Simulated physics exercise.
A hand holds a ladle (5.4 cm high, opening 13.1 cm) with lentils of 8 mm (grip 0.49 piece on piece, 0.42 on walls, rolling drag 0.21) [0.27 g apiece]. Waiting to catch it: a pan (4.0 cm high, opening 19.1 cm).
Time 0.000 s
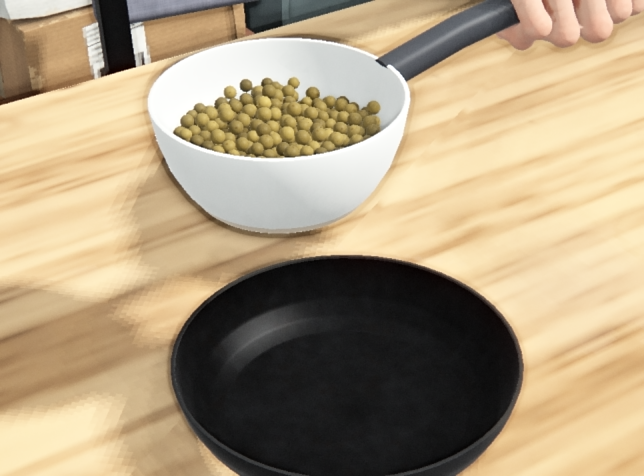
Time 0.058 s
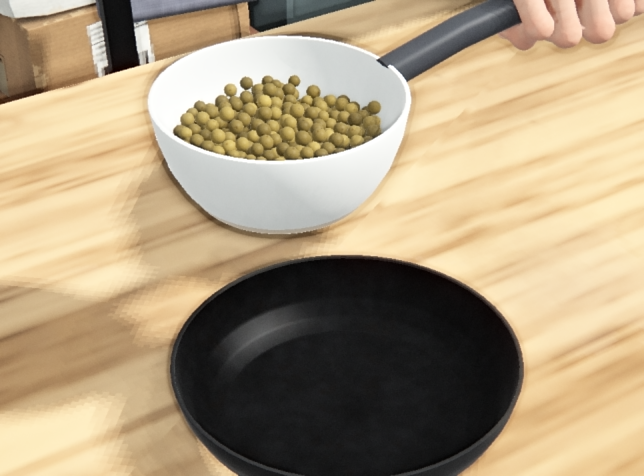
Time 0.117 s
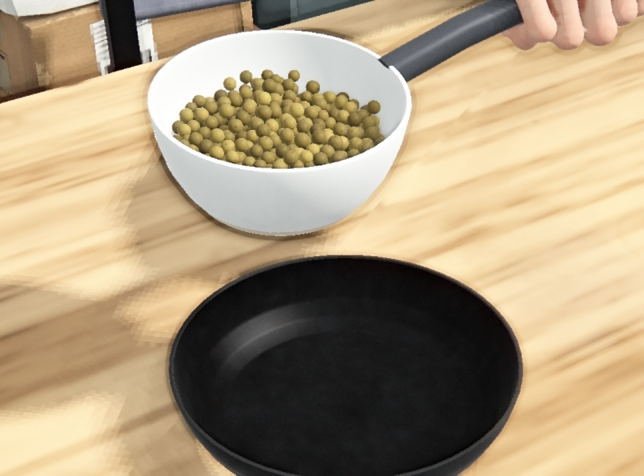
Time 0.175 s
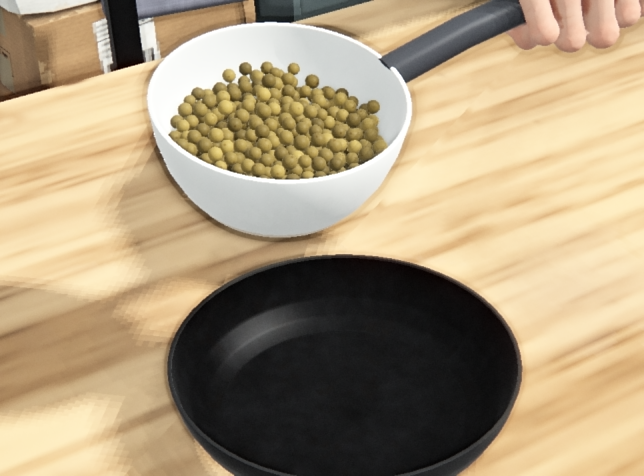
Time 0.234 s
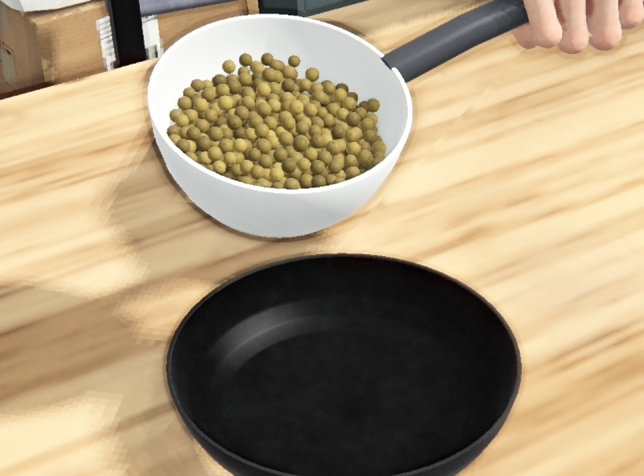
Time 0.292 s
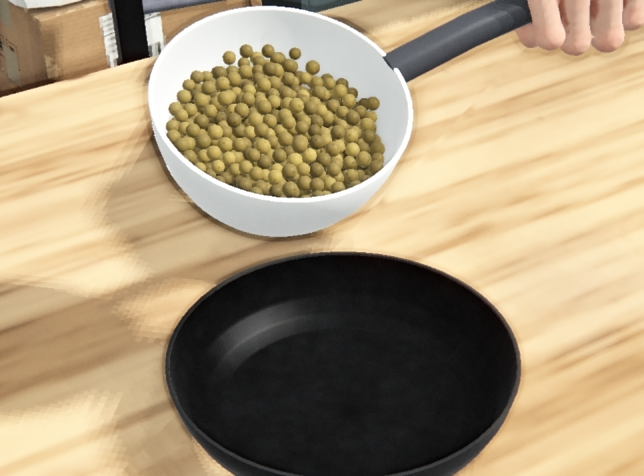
In the video, a hand holds the dark handle of a white ladle filled with small, round, olive-green lentils above a wooden surface, behind a black pan, and gradually tilts it toward the front while the pan stays nearly still.
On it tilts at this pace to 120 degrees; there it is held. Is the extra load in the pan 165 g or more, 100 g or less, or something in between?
Heavy.
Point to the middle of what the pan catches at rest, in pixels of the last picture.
Close to pixel (324, 399) of the final picture.
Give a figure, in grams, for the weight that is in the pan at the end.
It should weigh in at close to 180 grams.
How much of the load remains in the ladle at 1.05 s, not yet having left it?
Roughly 85 per cent remains.
After 0.70 s, tilt 55 degrees; 0 g in the pan, ladle holds 100 %.
After 1.05 s, tilt 85 degrees; 18 g in the pan, ladle holds 85 %.
Then, at 1.36 s, tilt 112 degrees; 127 g in the pan, ladle holds 20 %.
After 1.66 s, tilt 120 degrees; 182 g in the pan, ladle holds 0 %.
By 2.1 s all is still; 182 g in the pan, ladle holds 0 %.
